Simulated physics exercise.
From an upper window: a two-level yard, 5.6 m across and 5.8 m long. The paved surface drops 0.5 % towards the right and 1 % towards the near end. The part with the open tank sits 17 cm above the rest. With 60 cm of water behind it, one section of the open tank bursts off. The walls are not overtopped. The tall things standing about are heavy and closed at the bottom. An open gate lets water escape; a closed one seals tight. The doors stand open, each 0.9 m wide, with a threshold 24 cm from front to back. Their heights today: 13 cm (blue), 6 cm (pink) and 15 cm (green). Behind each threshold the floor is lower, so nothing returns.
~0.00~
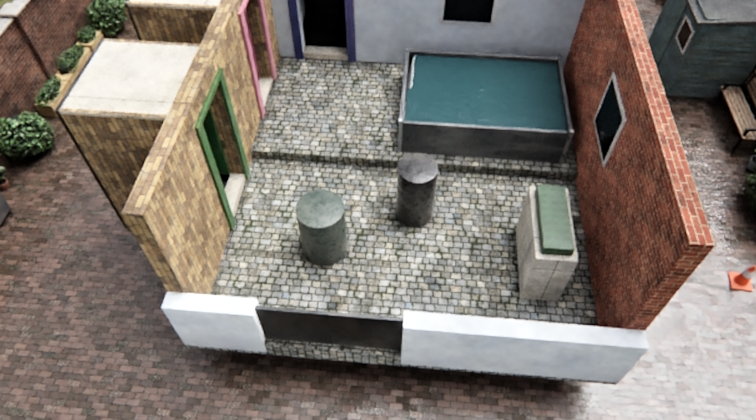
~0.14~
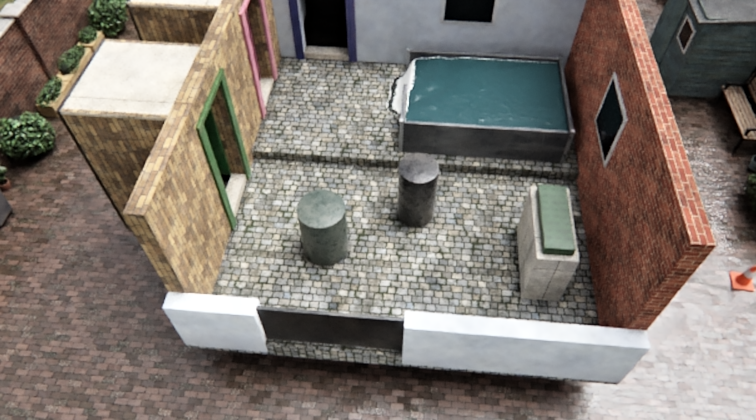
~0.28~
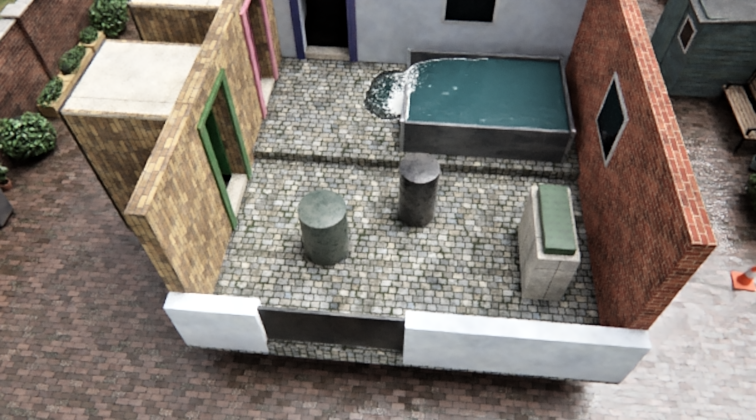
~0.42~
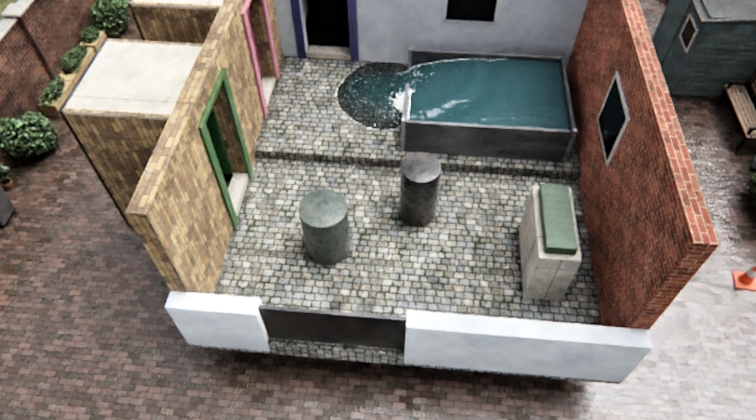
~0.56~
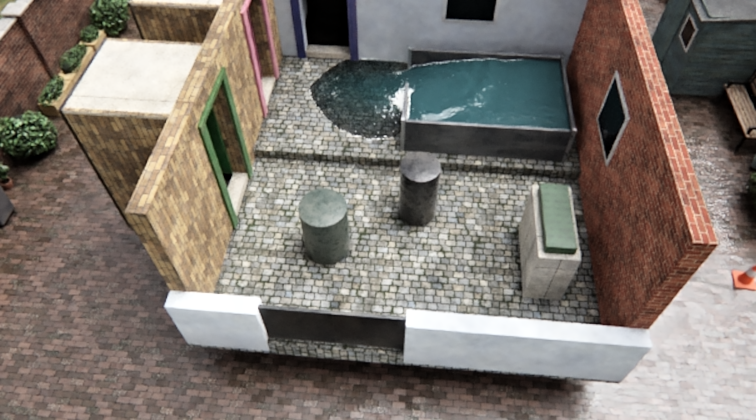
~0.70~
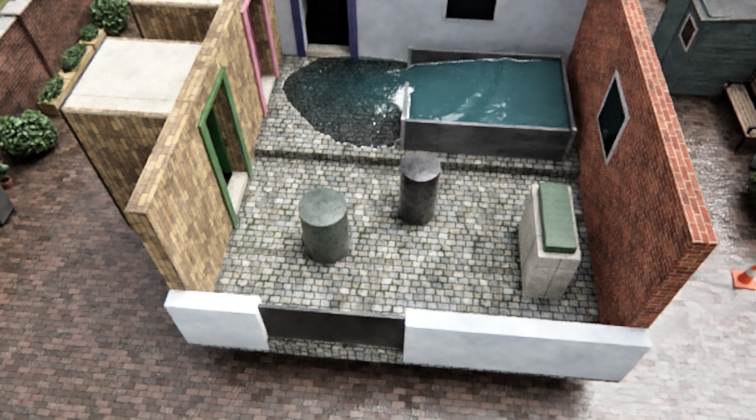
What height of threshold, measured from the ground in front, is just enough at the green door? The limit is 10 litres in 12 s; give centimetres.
About 5 cm.
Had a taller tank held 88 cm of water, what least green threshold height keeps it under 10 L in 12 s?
About 8.5 cm.
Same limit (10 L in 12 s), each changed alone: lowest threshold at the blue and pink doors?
About 23 cm at blue and 27 cm at pink.
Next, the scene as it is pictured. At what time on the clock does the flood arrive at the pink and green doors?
Pink 0.8 s, green 1.8 s.
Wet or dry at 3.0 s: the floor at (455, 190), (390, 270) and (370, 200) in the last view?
In turn: Still dry, still dry, dry.
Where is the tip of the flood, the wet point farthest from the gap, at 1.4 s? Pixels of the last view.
Near (254, 161).
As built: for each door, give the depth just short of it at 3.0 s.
In cm: Blue 21, pink 25, green 9.
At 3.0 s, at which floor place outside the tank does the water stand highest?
Around (280, 67).
After 1.4 s water covers 25 % of the floor, deepest (41 cm) near (283, 55); it has not reached the green door.
After 3.0 s water covers 35 % of the floor, deepest (32 cm) near (280, 67); 9 cm at the green door, 0 litres in over its 15 cm threshold.
After 12.0 s water covers 95 % of the floor, deepest (16 cm) near (579, 184); 4 cm at the green door, 0 litres in over its 15 cm threshold.
At the green door as built, the water arrived by 1.8 s and peaked near 10 cm at 2.8 s.
With a threshold of 4.5 cm, 15 litres would have come in within the 12 s; with 6 cm, 5 litres. So under 10 litres takes about 5 cm.
